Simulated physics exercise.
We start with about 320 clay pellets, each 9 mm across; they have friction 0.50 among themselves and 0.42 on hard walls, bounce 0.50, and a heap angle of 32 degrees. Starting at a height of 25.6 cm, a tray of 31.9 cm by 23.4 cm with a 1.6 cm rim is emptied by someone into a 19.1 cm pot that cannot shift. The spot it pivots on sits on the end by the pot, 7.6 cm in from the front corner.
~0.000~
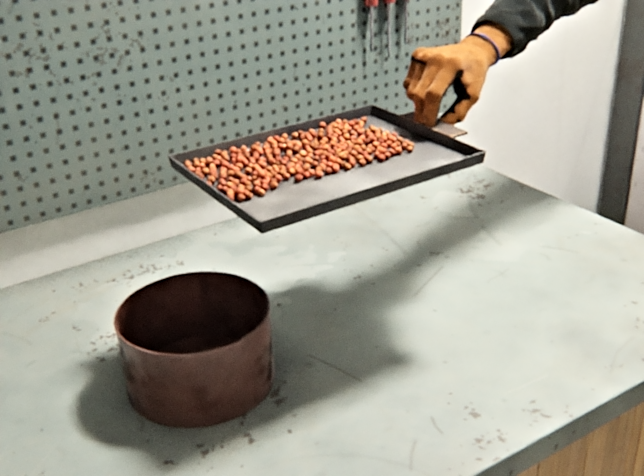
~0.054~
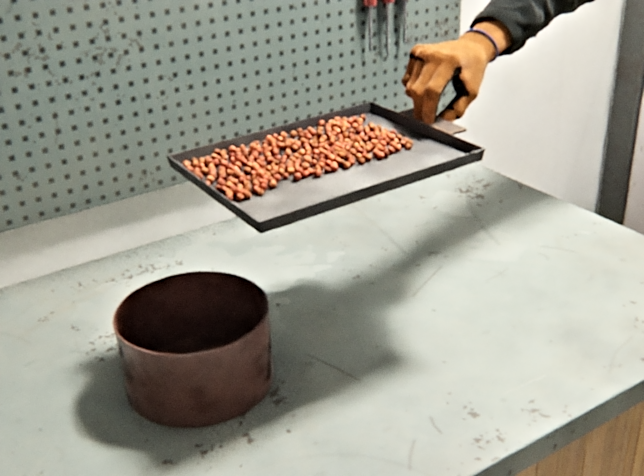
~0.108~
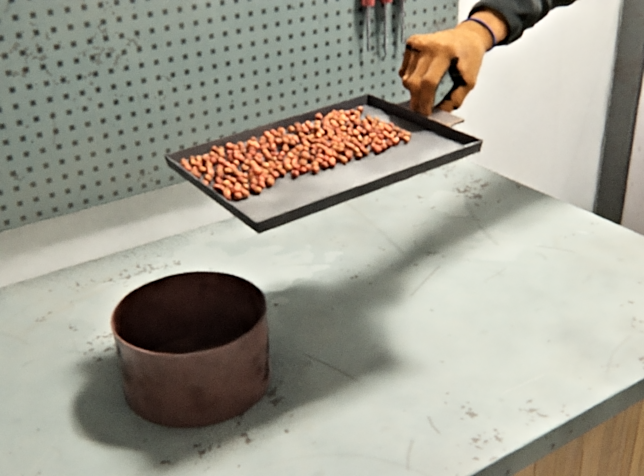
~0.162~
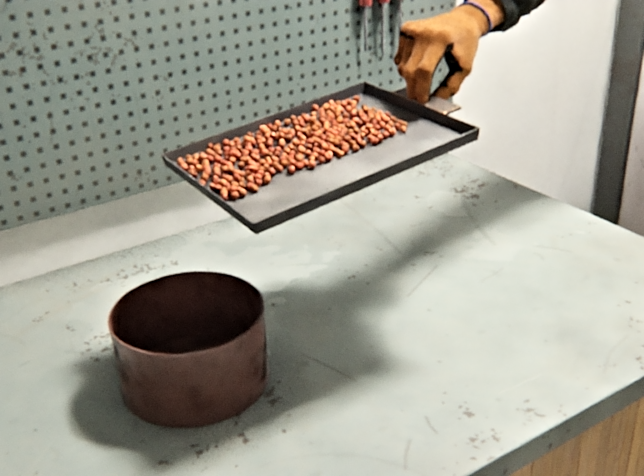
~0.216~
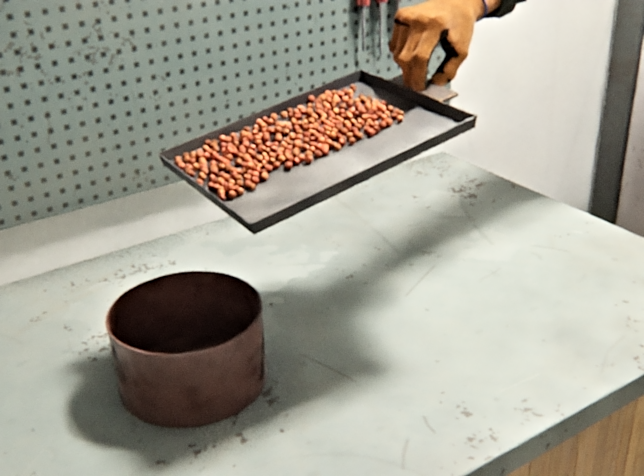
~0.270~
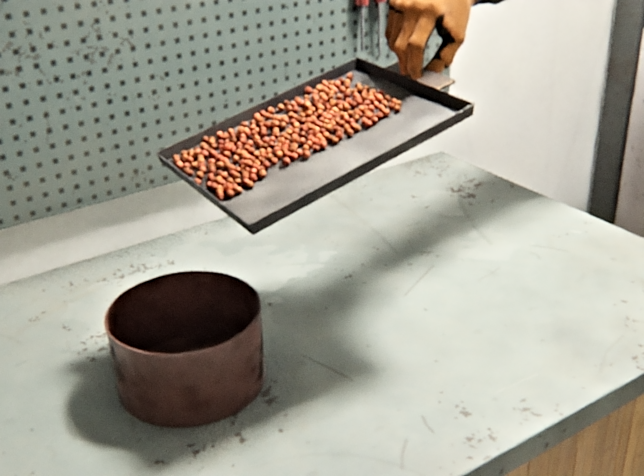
On a workbench by a pegboard, a gloved hand raises the right end of a tray of small reddish-brown pellets.
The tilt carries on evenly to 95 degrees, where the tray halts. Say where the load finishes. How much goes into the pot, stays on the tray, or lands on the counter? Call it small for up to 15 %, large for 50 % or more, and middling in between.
Pot - large, left on the tray - small, counter - middling.
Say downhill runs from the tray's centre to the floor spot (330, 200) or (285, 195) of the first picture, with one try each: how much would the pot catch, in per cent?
That would be close to 5 per cent and then close to 35 per cent.
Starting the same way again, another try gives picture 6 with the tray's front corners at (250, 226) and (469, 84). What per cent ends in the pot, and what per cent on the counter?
Split: Pot = 60, counter = 40.
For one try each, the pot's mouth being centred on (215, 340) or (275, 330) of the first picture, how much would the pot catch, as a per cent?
First try about 75 per cent, second try about 35 per cent.
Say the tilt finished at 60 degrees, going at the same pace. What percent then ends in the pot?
That would give about 0 per cent.
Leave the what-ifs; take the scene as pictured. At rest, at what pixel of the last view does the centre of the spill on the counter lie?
Around (203, 451).
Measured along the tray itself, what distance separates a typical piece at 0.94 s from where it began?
Around 8 centimetres.
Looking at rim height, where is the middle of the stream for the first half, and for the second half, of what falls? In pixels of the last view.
First near (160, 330), then at (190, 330).
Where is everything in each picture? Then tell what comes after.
The first frame shows tray tilt 0 degrees, front corners at (261, 220) and (484, 151); middle of the pieces at (302, 154); pot at (193, 309).
The second frame shows tray tilt 1 degrees, front corners at (260, 220) and (483, 148); middle of the pieces at (301, 153).
The third frame shows tray tilt 3 degrees, front corners at (257, 221) and (480, 140); middle of the pieces at (298, 149).
The fourth frame shows tray tilt 6 degrees, front corners at (254, 222) and (477, 128), lowest corner left front; middle of the pieces at (295, 143).
The fifth frame shows tray tilt 9 degrees, front corners at (252, 222) and (474, 116), lowest corner left front; middle of the pieces at (292, 137).
The sixth frame shows tray tilt 12 degrees, front corners at (250, 223) and (472, 104), lowest corner left front; middle of the pieces at (289, 133); pot at (183, 309). The tray's pace is about 60 degrees a second.
After 0.94 s, tilt 51 degrees; the tray holds 100 %, the pot 0 %.
After 1.39 s, tilt 77 degrees; the tray holds 95 %, the pot 0 %.
After 1.92 s, tilt 95 degrees; the tray holds 20 %, the pot 45 %.
By 3.0 s all is still; pot 75 %, tray 0 %, counter 25 %.
